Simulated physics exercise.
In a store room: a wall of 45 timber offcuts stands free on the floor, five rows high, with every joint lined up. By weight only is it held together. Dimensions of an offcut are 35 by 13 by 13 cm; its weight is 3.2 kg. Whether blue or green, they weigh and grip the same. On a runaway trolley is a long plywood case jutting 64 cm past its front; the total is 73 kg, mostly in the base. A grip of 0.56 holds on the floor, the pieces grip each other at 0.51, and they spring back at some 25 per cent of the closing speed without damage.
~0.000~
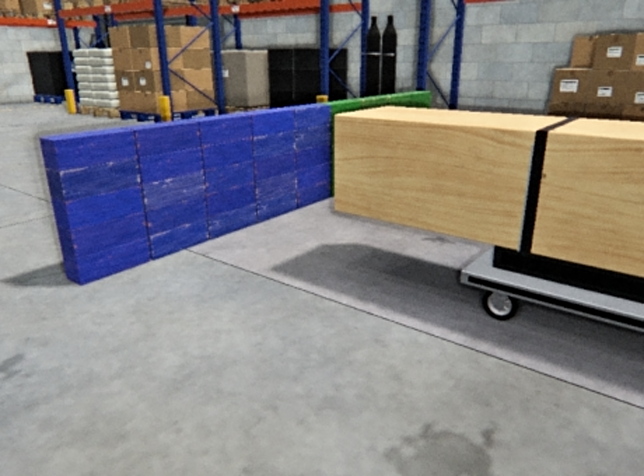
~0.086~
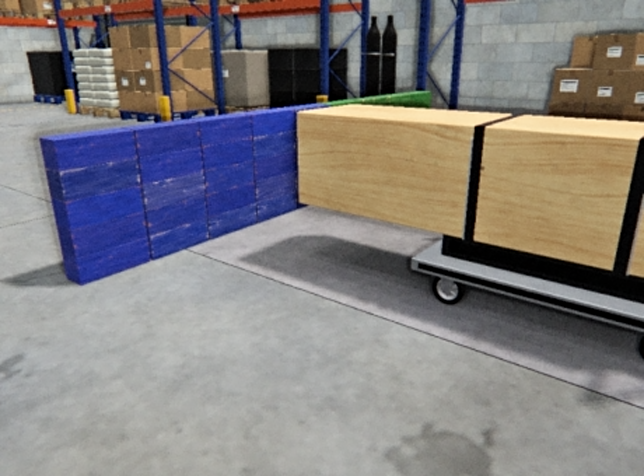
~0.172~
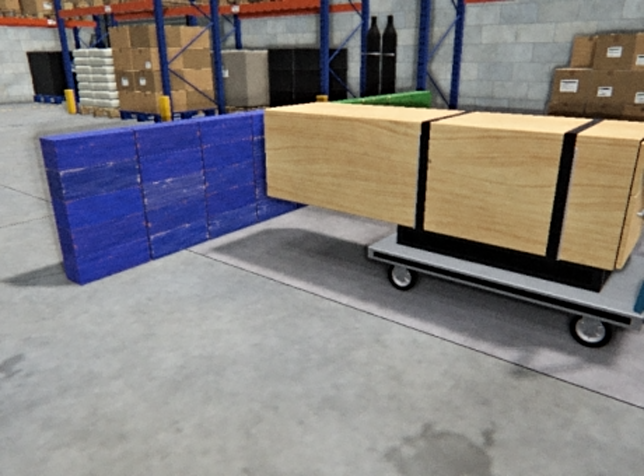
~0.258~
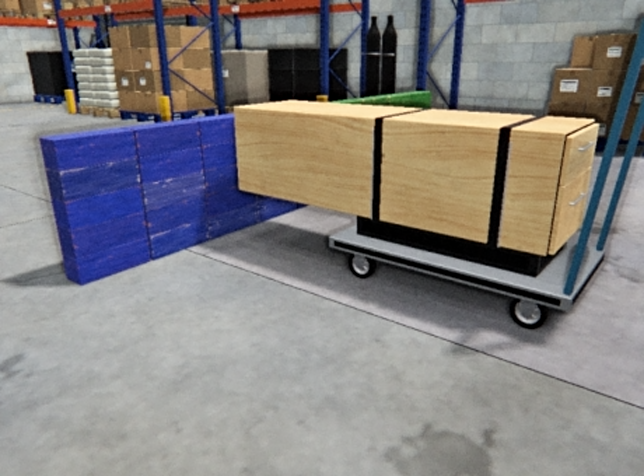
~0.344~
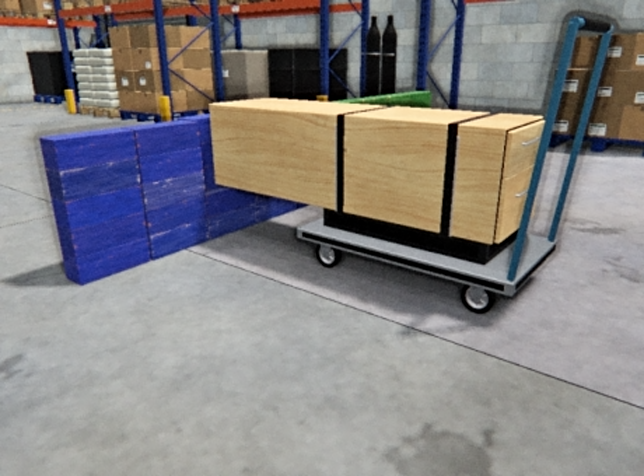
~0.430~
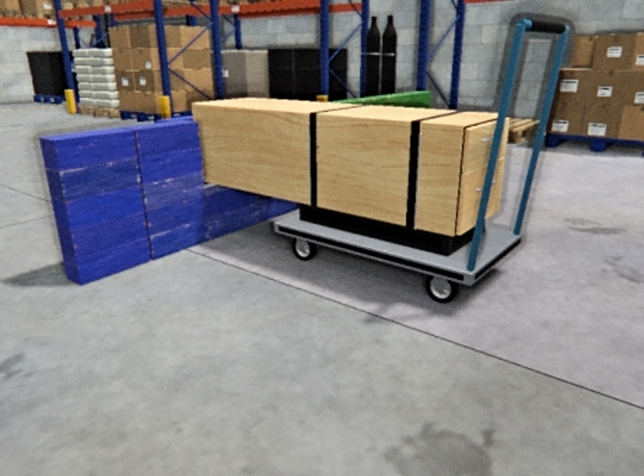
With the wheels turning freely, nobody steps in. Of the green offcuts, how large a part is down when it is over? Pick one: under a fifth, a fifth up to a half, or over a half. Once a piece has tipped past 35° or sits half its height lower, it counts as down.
Under a fifth.
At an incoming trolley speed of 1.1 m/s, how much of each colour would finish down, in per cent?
Blue 40%, green 0%.
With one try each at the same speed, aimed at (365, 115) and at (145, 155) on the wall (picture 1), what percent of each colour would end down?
Down by colour - blue: 0%, then 30%; green: 40%, then 0%.
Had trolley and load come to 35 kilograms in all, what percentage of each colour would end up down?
Share down - blue: 30; green: 0 (per cent).
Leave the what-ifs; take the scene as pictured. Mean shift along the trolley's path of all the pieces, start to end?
Mean shift: Roughly 25 cm.
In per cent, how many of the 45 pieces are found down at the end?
Estimate: Close to 20%.
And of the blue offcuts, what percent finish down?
Of the blue ones, 30 per cent finish down.
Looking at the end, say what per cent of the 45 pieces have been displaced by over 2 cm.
Displaced: 20 %.
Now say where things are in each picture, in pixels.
In the first frame (places mark the middle of the side facing us), load (345, 146) 76 cm short of the wall; top green offcut (400, 104); top blue offcut (275, 123); nothing disturbed.
Load (307, 142) 55 cm short of the wall; top green offcut (400, 104), in the second frame.
Load (274, 137) 34 cm short of the wall; top green offcut (400, 104), in the third frame.
Load (243, 134) 14 cm short of the wall; top green offcut (400, 104), in the fourth frame.
Load (218, 130) 51 mm into the wall's line; top green offcut (400, 104); 6 disturbed, none down, in the fifth frame.
Load (200, 128) 20 cm into the wall's line; top green offcut (400, 104); 6 disturbed, none down, in the sixth frame.
After 0.72 s, load 68 cm past the wall's line, still rolling; none of the 20 green offcuts down (6 of 45 in all colours); top green offcut unmoved; top blue offcut on its side.
After 1.14 s, load 1.18 m past the wall's line, still rolling; none of the 20 green offcuts down (8 of 45 in all colours); top green offcut unmoved; top blue offcut on its side.
At rest (2.4 s), load 1.60 m past the wall's line, stopped; none of the 20 green offcuts down (8 of 45 in all colours); top green offcut unmoved; top blue offcut upside down. That is 0 per cent. As the last picture would show them, middles, top green offcut near (393, 103), top blue offcut near (126, 157).
